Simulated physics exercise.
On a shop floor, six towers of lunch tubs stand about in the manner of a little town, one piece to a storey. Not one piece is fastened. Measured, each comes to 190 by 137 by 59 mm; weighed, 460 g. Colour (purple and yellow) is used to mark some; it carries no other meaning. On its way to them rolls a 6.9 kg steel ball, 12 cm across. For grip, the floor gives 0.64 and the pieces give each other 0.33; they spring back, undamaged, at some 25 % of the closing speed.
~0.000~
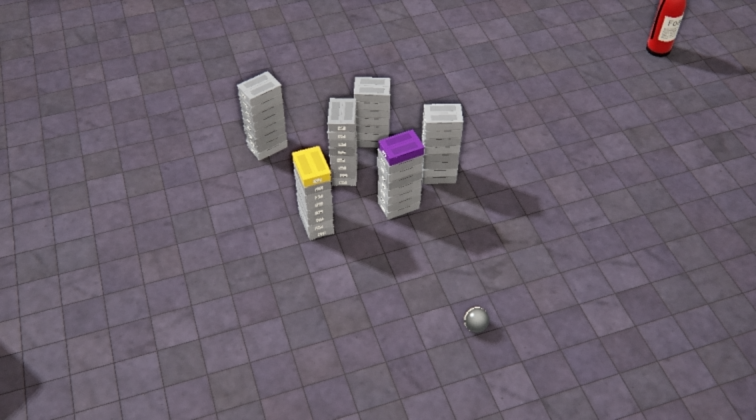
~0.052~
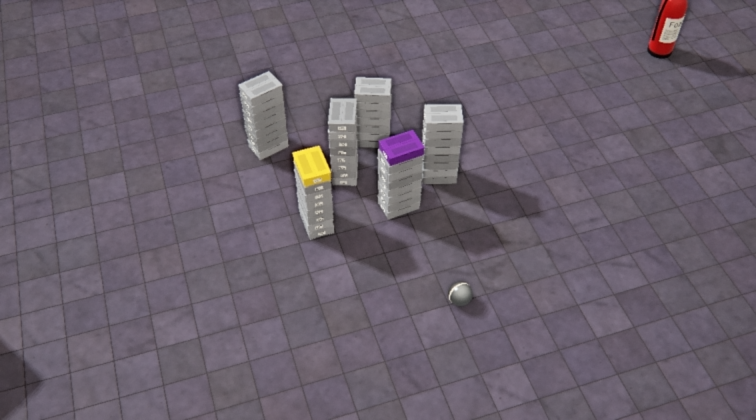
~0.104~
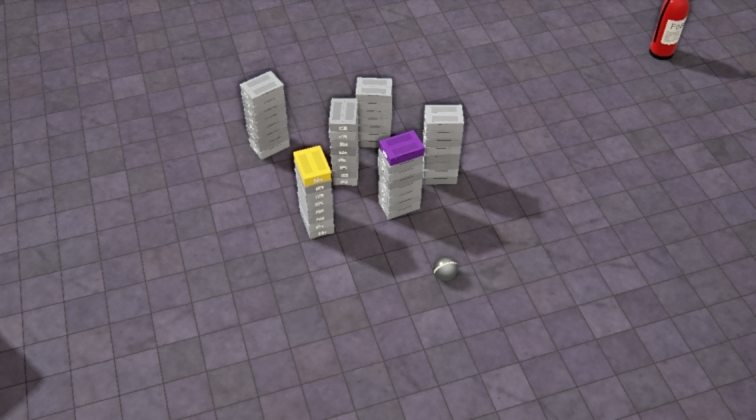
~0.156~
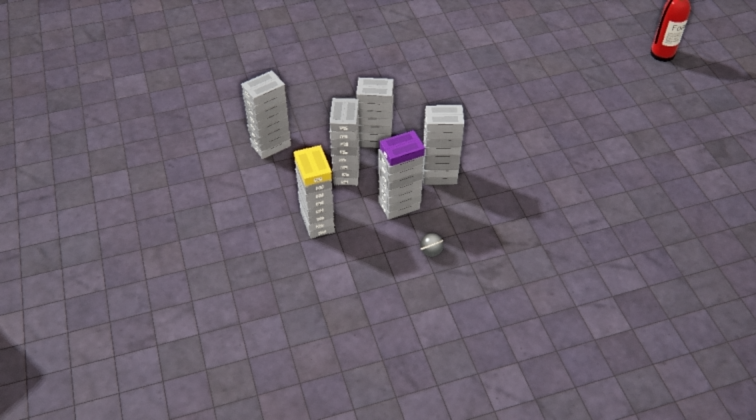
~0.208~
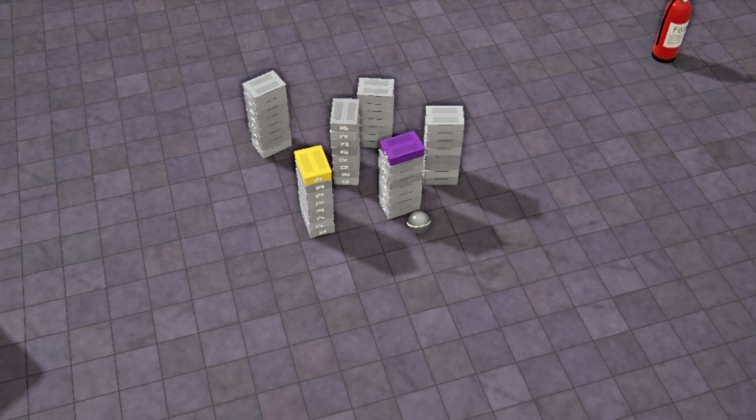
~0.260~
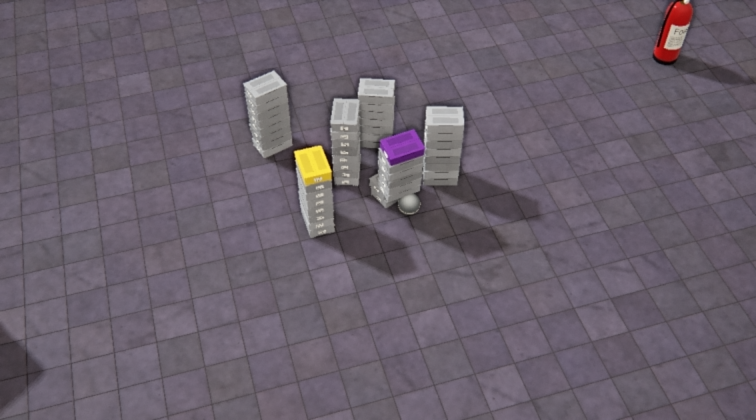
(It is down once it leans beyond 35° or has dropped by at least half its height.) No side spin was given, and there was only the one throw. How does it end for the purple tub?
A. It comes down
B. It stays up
A, it comes down.
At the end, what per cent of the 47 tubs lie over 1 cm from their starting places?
It comes to 50 percent.
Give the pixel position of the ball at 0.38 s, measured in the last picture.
Roughly at pixel (392, 169).
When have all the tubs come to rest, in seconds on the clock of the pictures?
Around 2.5 s.
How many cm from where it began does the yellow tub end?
The yellow one ends 0 cm from its start.
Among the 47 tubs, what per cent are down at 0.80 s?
By that time it is 20 percent.
By 0.38 s, ball still moving; 3 of the 47 tubs down; purple tub tilted 25°, 20 mm lower.
By 0.54 s, ball still moving; 6 of the 47 tubs down; purple tub tilted 36°, 16 cm lower.
By 0.80 s, ball still moving; 9 of the 47 tubs down; purple tub upside down.
By 1.14 s, ball still moving; 12 of the 47 tubs down; purple tub upside down.
When it is over (2.8 s), ball rolling away; 12 of the 47 tubs down; purple tub upside down; yellow tub unmoved. In pixels of the last frame, middles, purple tub near (460, 266), yellow tub near (313, 166).
